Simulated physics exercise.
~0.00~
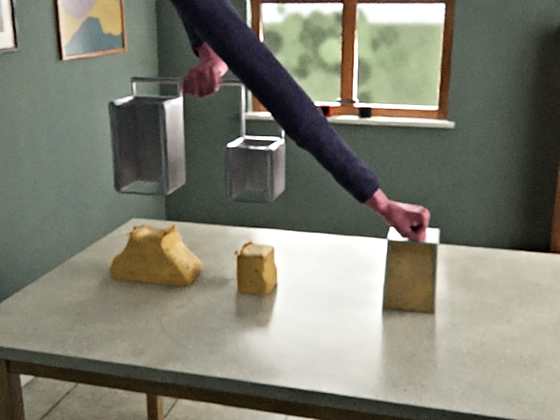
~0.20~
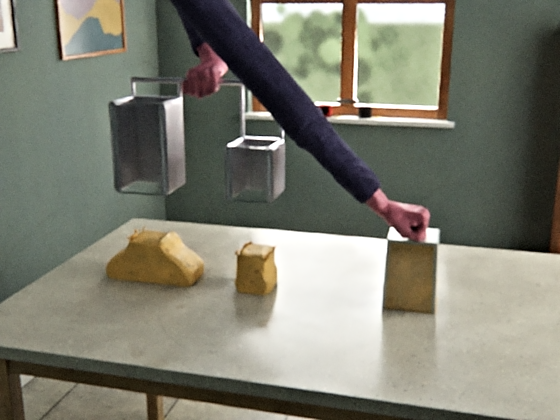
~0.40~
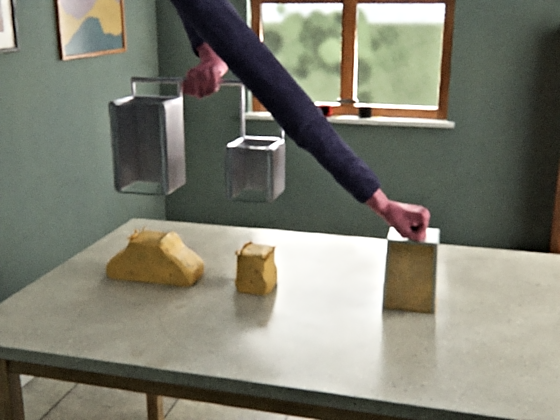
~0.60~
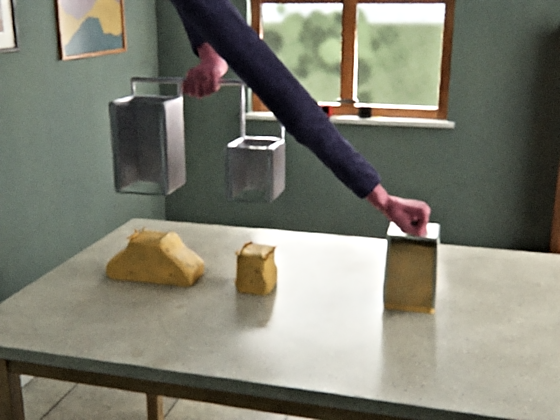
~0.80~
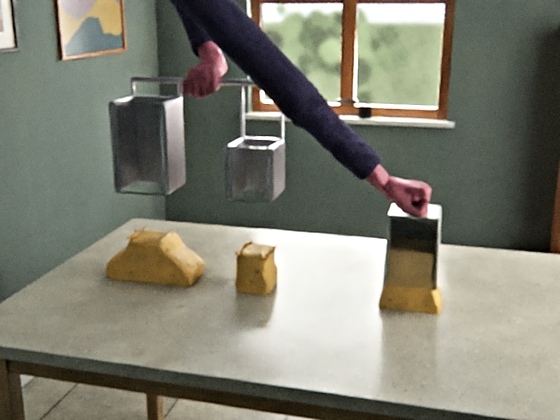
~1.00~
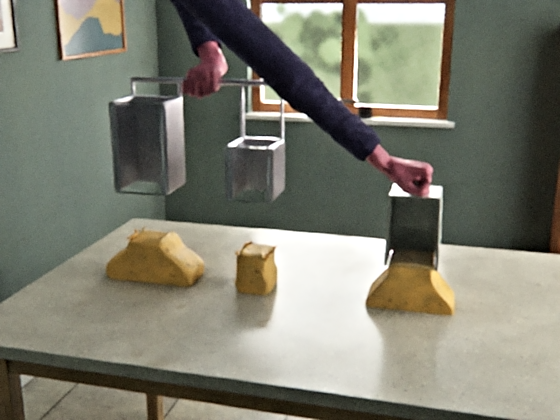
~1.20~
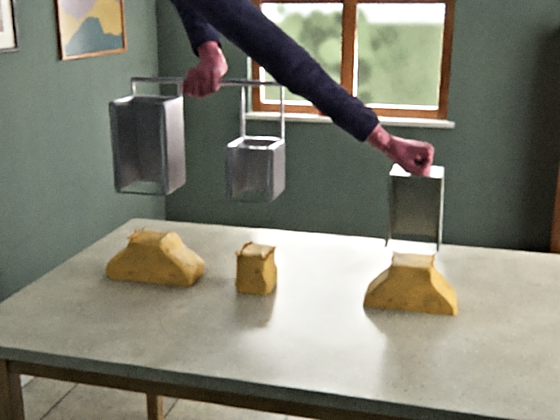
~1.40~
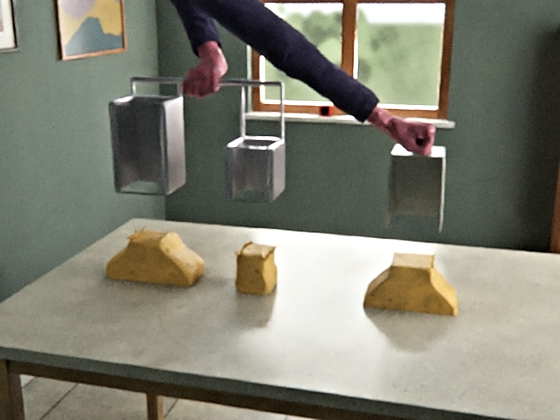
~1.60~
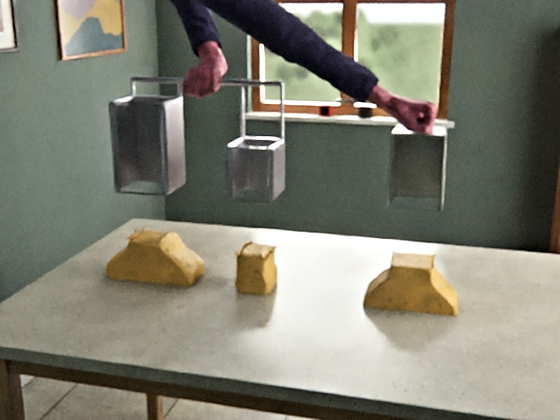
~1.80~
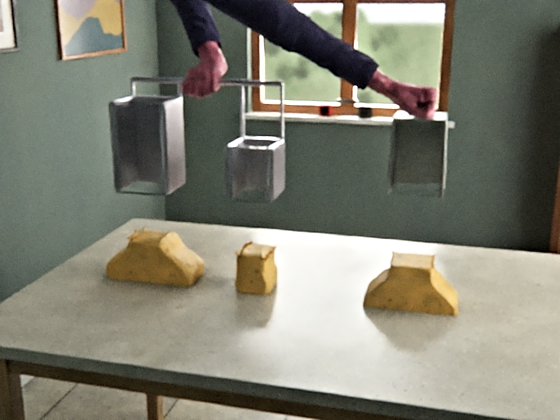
The video shows a hand drawing an upturned metal tin straight up off a yellowish block on a table, beside two similar mounds, while another hand holds two empty tins. The block slumps and spreads at its base, ending as a squat, slope-sided mound beneath the raised tin.
